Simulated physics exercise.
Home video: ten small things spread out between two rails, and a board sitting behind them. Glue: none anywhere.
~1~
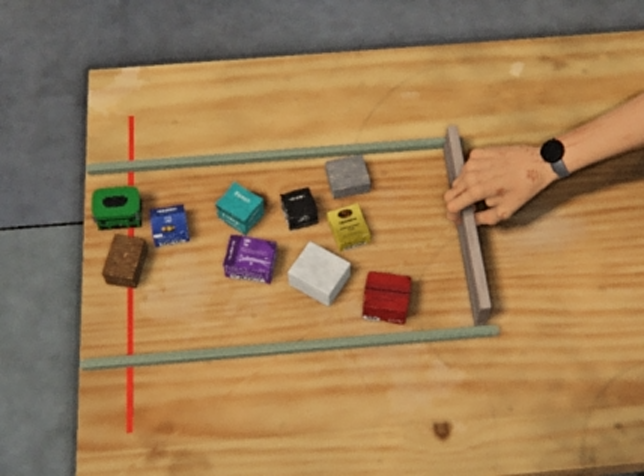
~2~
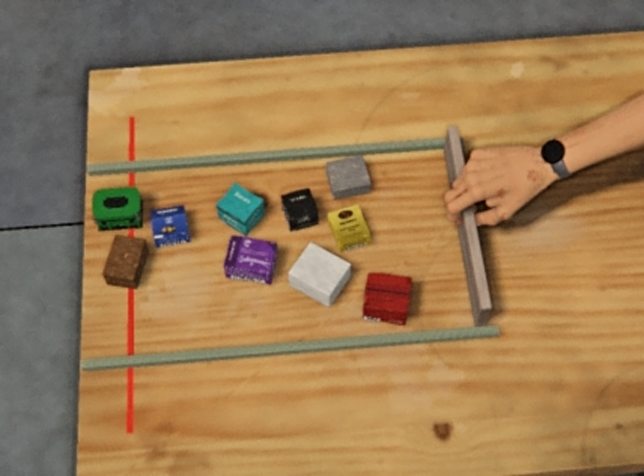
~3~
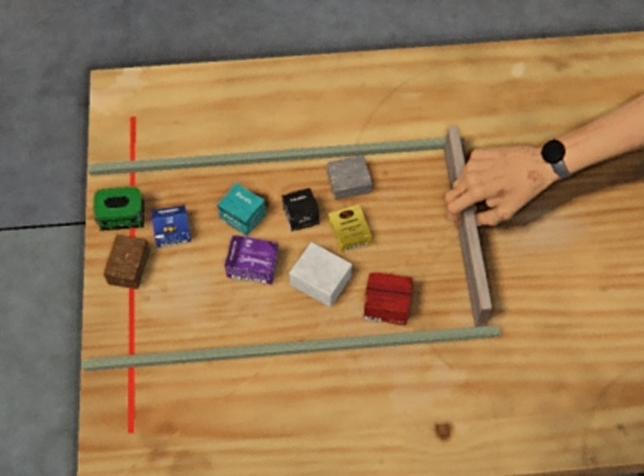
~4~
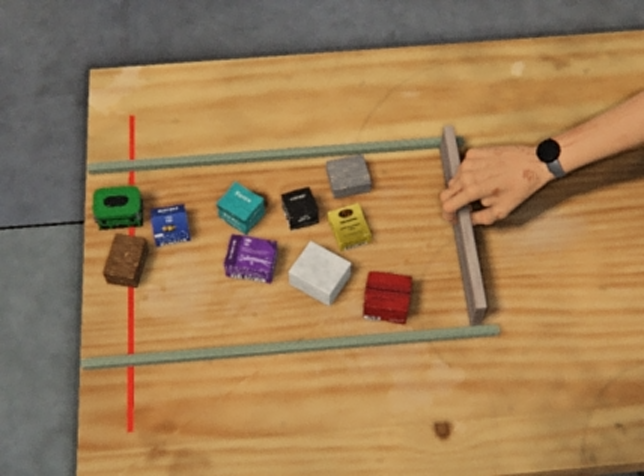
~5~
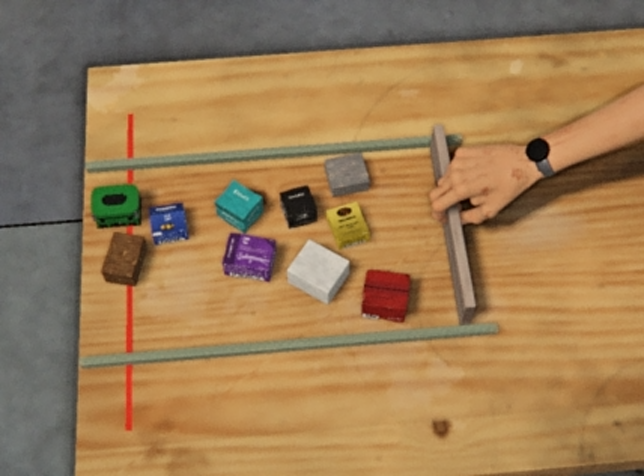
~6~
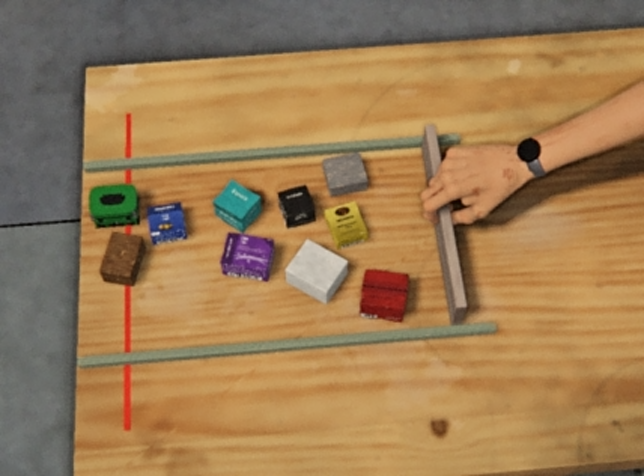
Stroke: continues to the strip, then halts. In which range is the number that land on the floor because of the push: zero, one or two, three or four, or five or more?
Five drops or more.
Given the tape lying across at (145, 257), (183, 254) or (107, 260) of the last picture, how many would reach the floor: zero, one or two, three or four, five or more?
So, going place by place, I'd say three or four; one to two; five or over.
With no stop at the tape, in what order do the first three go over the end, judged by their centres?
It runs the green case, the brown block, and lastly the blue box.
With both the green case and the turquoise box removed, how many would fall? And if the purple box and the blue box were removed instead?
3 and 3.
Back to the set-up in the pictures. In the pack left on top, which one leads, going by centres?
The black box ends nearest.
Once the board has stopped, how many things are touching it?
Total: 4.
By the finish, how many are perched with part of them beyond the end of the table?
The number would be 1.
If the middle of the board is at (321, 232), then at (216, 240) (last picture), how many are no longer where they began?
First position 7; second position 10.
A little later, none off yet; green case at rest near (115, 206); brown block at rest near (123, 259); blue box at rest near (167, 223).
Next, none off yet; green case shifted a little near (98, 206); brown block at rest near (122, 260); blue box shifted about its own width near (136, 221).
When it is over, the number that fall off is five or more; down, purple box, turquoise box, blue box, brown block and green case.
